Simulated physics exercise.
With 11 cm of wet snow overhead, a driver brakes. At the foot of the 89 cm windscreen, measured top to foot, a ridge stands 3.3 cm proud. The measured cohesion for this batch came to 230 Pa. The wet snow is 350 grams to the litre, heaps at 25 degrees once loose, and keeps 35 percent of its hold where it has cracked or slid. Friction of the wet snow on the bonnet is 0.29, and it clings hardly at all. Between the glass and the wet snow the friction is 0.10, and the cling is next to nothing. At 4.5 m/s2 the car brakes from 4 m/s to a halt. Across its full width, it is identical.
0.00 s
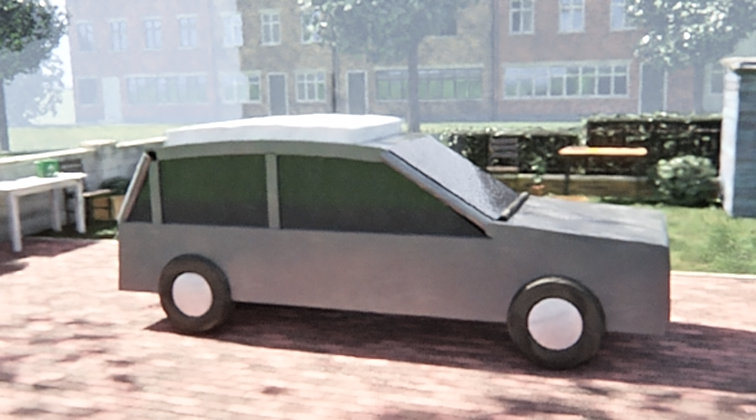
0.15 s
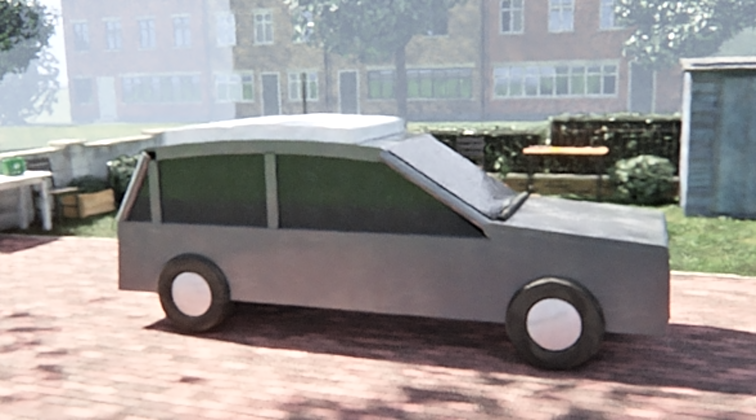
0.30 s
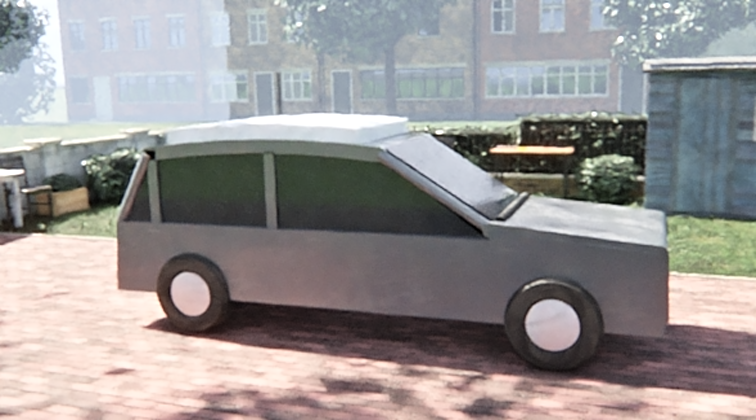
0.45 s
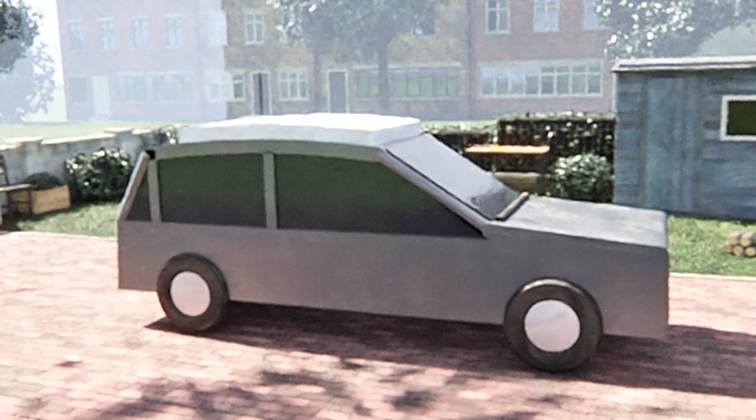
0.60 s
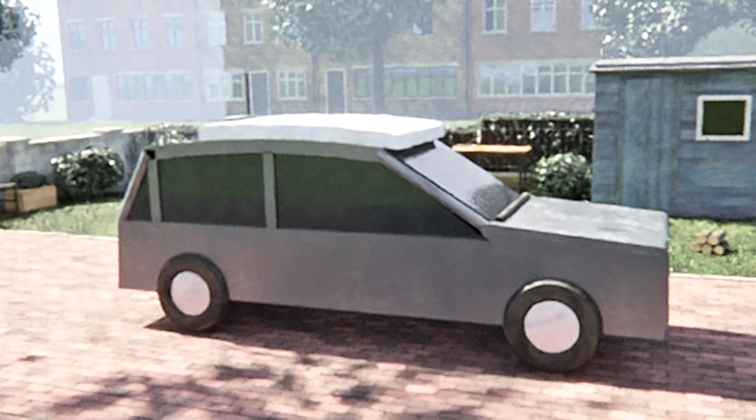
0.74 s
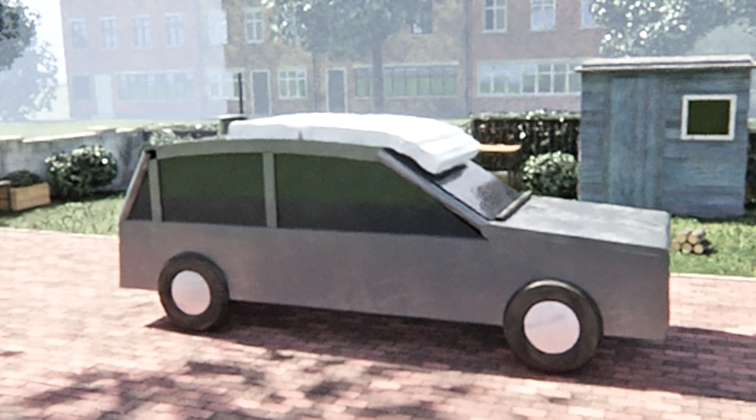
A gray car rolled to the right past brick houses and a blue shed, slowing down, while the slab of white snow on its roof slid forward, cracked and hung over the windscreen.
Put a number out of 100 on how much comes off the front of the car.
The share that falls off the front of the car is near 89 per cent.
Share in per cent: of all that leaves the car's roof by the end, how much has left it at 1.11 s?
80 %.
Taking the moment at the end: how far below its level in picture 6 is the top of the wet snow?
Around 55 centimetres, give or take.
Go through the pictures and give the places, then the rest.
In the first picture, leading edge of the wet snow at (353, 128).
In the second picture, leading edge of the wet snow at (352, 128).
In the third picture, leading edge of the wet snow at (357, 132), its middle shifted 3.8 cm.
In the fourth picture, leading edge of the wet snow at (371, 134), its middle shifted 14 cm.
In the fifth picture, leading edge of the wet snow at (399, 137), its middle shifted 33 cm, 8 % of it past the top of the windscreen, cracking.
In the sixth picture, leading edge of the wet snow at (439, 164), its middle shifted 60 cm, 26 % of it past the top of the windscreen, cracking.
After 1.11 s, 15 % of the snow is on the roof, 38 % on the glass, 46 % on the bonnet and none has gone off the nose.
After 1.53 s, none of the snow is on the roof, 2 % on the glass, 77 % on the bonnet and 21 % has gone off the nose.
After 1.96 s, none of the snow is on the roof, 2 % on the glass, 38 % on the bonnet and 60 % has gone off the nose.
After 2.39 s, none of the snow is on the roof, 2 % on the glass, 14 % on the bonnet and 84 % has gone off the nose.
After 3.90 s, at the end, none of the snow is on the roof, 2 % on the glass, 8 % on the bonnet and 89 % has gone off the nose.
